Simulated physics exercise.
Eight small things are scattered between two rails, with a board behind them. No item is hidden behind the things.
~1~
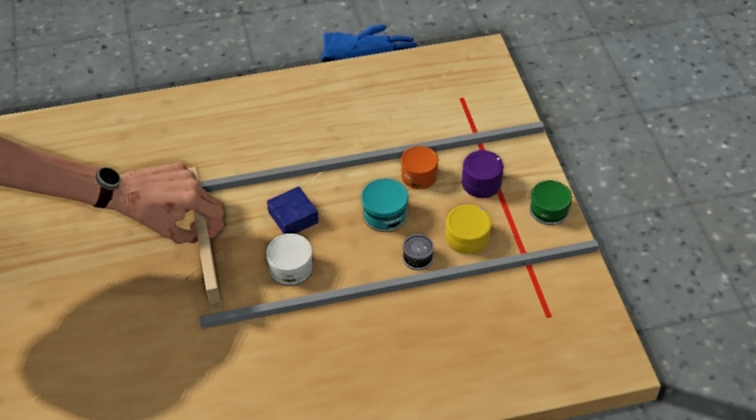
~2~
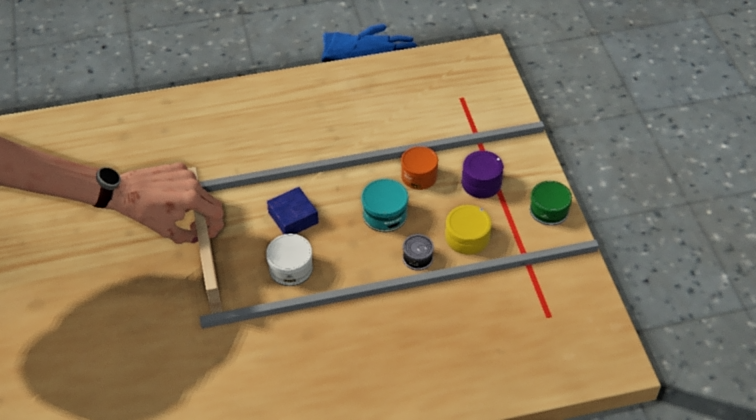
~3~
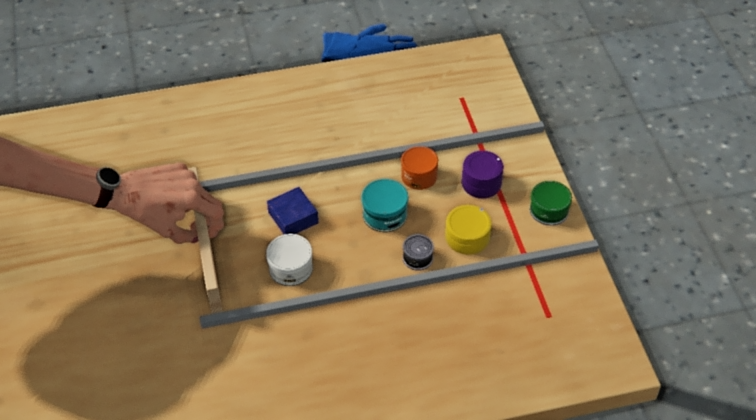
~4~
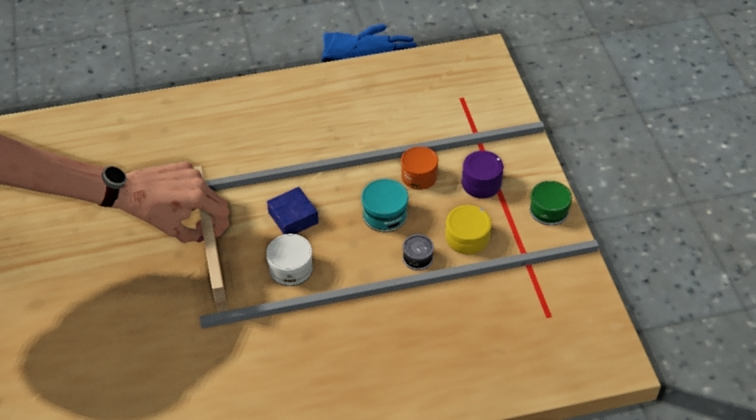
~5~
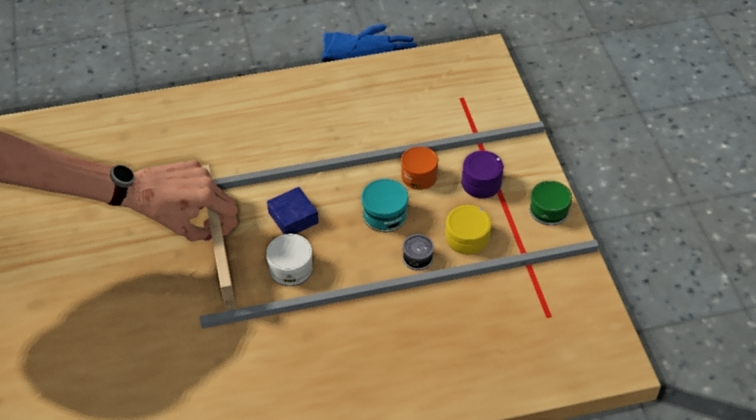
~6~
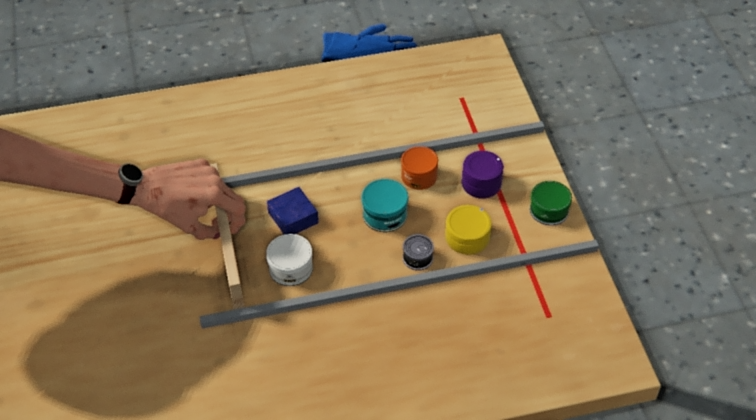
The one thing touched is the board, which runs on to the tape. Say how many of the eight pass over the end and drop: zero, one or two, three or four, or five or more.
The count is one or two.
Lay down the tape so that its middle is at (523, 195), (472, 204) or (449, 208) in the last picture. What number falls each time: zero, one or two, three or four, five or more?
So in that order I'd say 3 or 4; none; none at all.
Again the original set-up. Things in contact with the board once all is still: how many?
4 of them.
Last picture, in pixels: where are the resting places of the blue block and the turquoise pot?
They end up close to (513, 175) and (560, 180).
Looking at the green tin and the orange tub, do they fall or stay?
Once it all settles, the green tin goes down and the orange tub is still there.
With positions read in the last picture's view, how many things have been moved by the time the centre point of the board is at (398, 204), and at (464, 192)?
Counts: 7 and 8.
A little later, none off yet; green tin at rest near (551, 203); purple lid at rest near (482, 174); yellow lid at rest near (468, 230).
When it is over, the number that fall off is one or two; down, green tin.
